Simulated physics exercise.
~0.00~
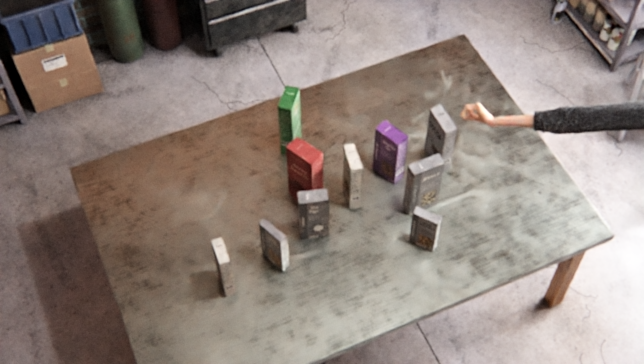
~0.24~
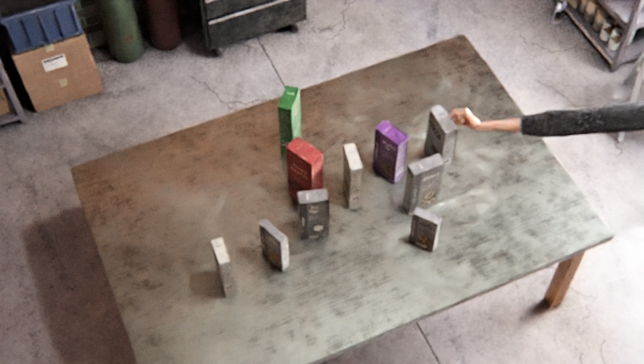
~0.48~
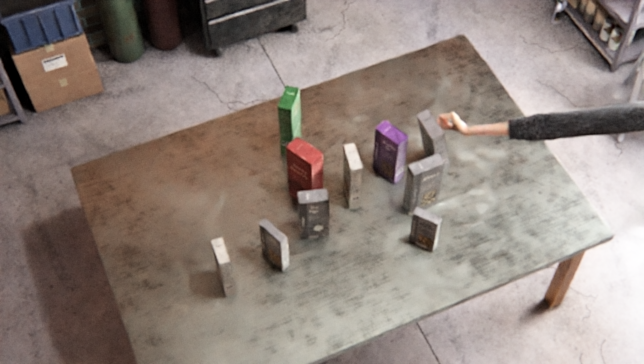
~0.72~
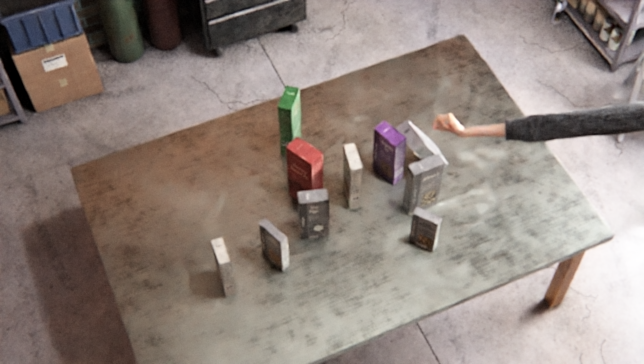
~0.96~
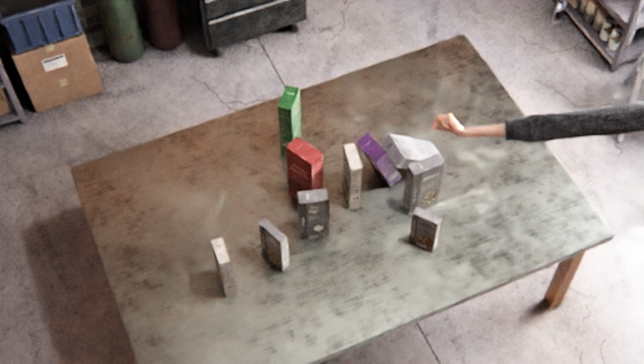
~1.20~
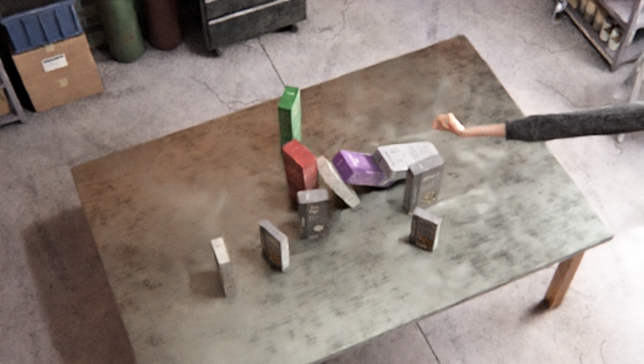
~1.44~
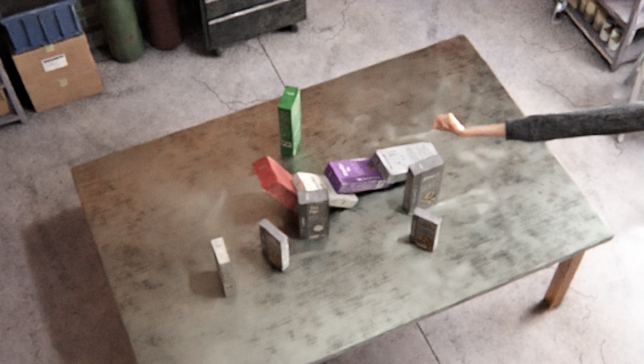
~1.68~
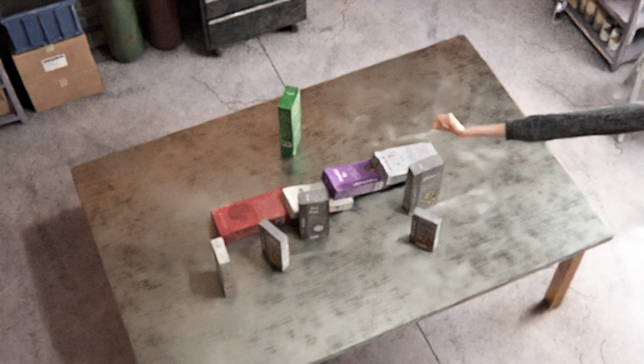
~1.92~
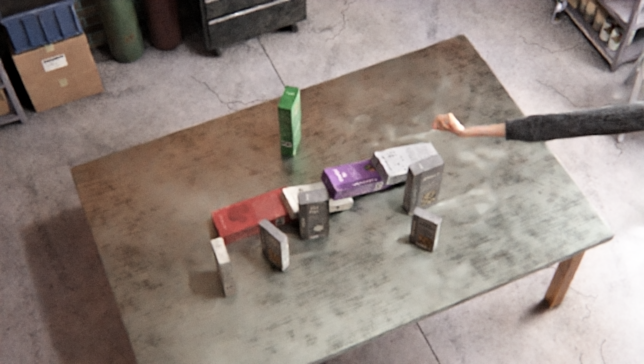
A row of boxes toppled leftward across a table after a hand tipped a gray one, which knocked into the purple box, then a pale one, then the red box, which fell flat, while the green box and several gray ones stayed standing.
